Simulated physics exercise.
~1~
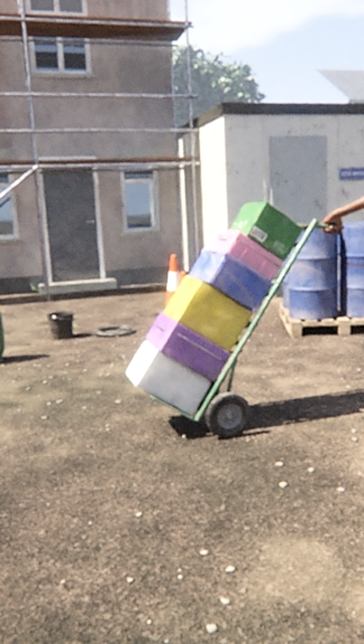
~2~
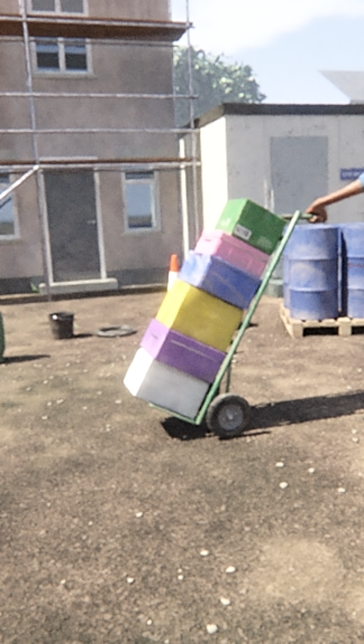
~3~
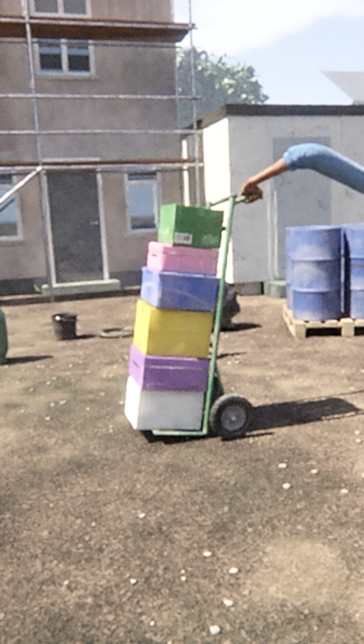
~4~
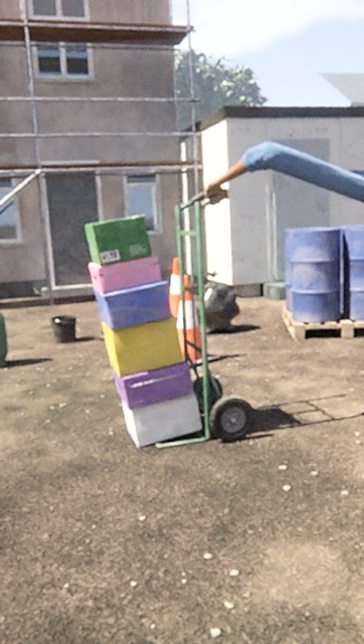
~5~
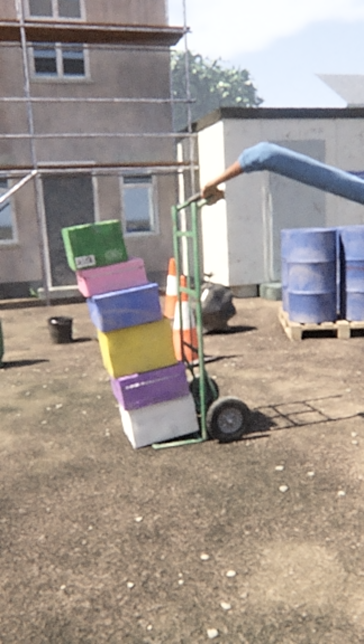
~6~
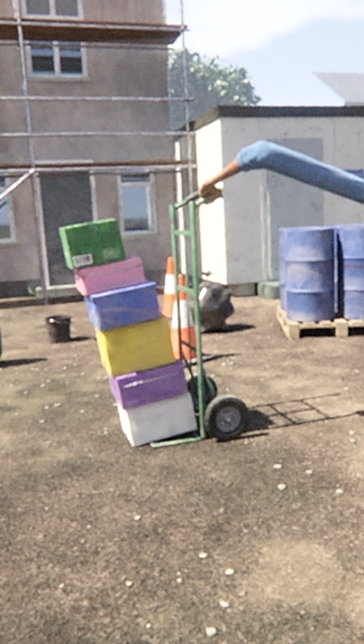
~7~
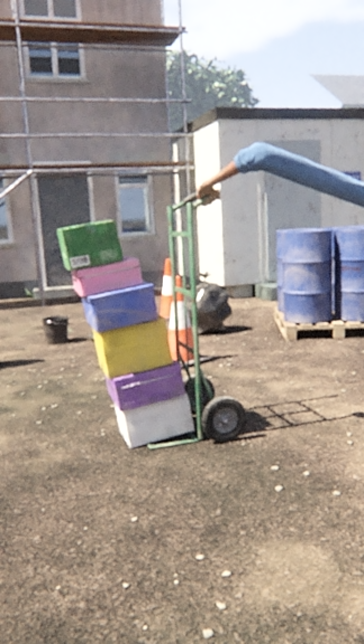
On a dirt yard beside a scaffolded building, an arm swung a green hand truck upright with six colourful boxes stacked on it, and the stack slid and leaned left, away from the frame, ending crooked but still standing with the green box on top.
